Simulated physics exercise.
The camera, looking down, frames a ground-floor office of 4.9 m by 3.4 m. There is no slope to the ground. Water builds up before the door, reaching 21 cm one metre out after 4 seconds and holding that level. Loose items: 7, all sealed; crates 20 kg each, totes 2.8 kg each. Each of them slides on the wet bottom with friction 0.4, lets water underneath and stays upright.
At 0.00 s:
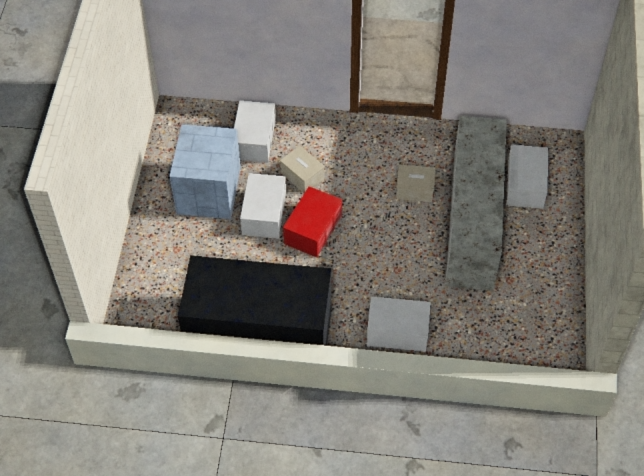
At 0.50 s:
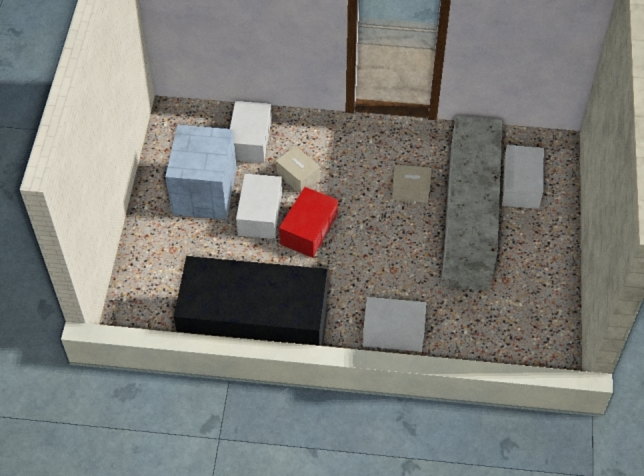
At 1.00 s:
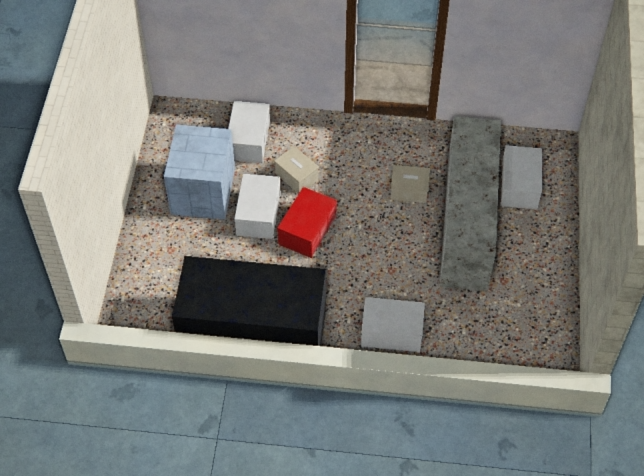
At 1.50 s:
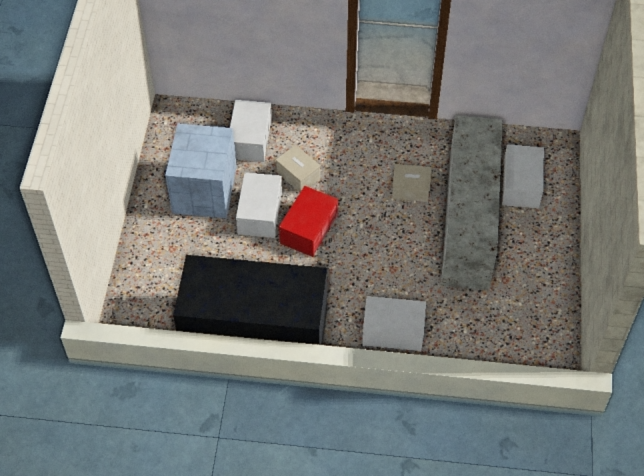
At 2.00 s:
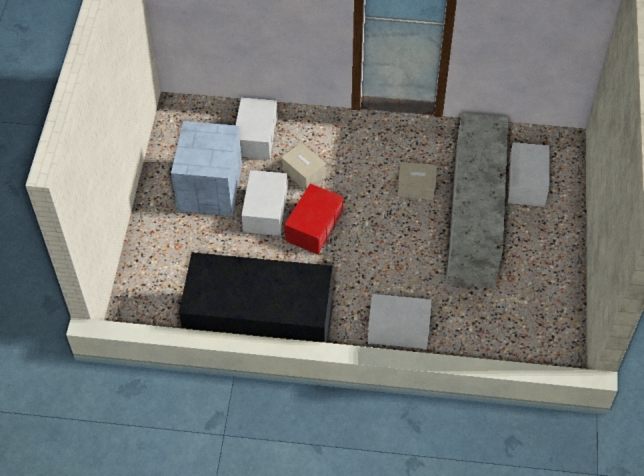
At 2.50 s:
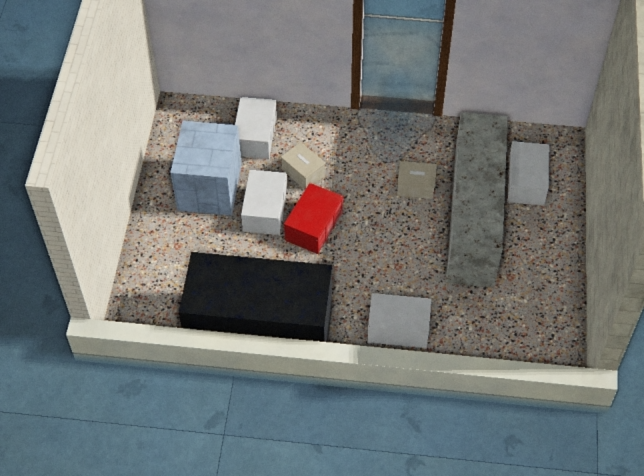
Blue water rises outside the room's door and starts seeping in while the boxes stay still.
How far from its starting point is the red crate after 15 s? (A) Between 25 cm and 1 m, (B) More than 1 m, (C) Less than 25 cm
(B) More than 1 m.
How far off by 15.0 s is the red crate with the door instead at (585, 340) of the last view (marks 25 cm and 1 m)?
Then the red crate would have gone a long way.
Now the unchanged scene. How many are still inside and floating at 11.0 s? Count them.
The count is 3.
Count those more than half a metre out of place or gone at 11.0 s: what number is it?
3.
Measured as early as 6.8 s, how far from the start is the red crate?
It is about 30 cm out of place by then.
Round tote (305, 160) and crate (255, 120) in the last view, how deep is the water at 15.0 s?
I'd put it at 7 cm and 7 cm respectively.
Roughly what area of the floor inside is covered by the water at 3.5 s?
Around 2.5 m2 of it.
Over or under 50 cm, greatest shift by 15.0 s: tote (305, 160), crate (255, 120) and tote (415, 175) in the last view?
Well, in sequence it's farther, smaller, farther.
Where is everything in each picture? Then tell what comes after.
The red crate at (313, 213), on the bottom; 0.0 m2 under water; 0 of 7 have shifted, in the first frame.
The red crate at (309, 214) rests on the ground; 0.0 m2 under water; 0 of 7 have shifted, in the second frame.
The red crate at (307, 214), on the bottom; water covers 0.0 m2; 0 of 7 have shifted, in the third frame.
The red crate at (309, 213), on the bottom; 0.0 m2 under water; 0 of 7 have shifted, in the fourth frame.
The red crate at (314, 211), on the bottom; 0.0 m2 under water; 0 of 7 have shifted, in the fifth frame.
The red crate at (314, 210), on the bottom; 0.4 m2 under water; 0 of 7 have shifted, in the sixth frame.
After 3.5 s the red crate is near (314, 210), 0.0 m from its start, aground; 0 afloat.
After 6.8 s the red crate is near (324, 236), 0.3 m from its start, aground; 2 afloat.
After 11.0 s the red crate is near (169, 246), 1.6 m from its start, aground; 3 afloat.
After 15.0 s the red crate is near (157, 203), 1.7 m from its start, aground; 3 afloat.
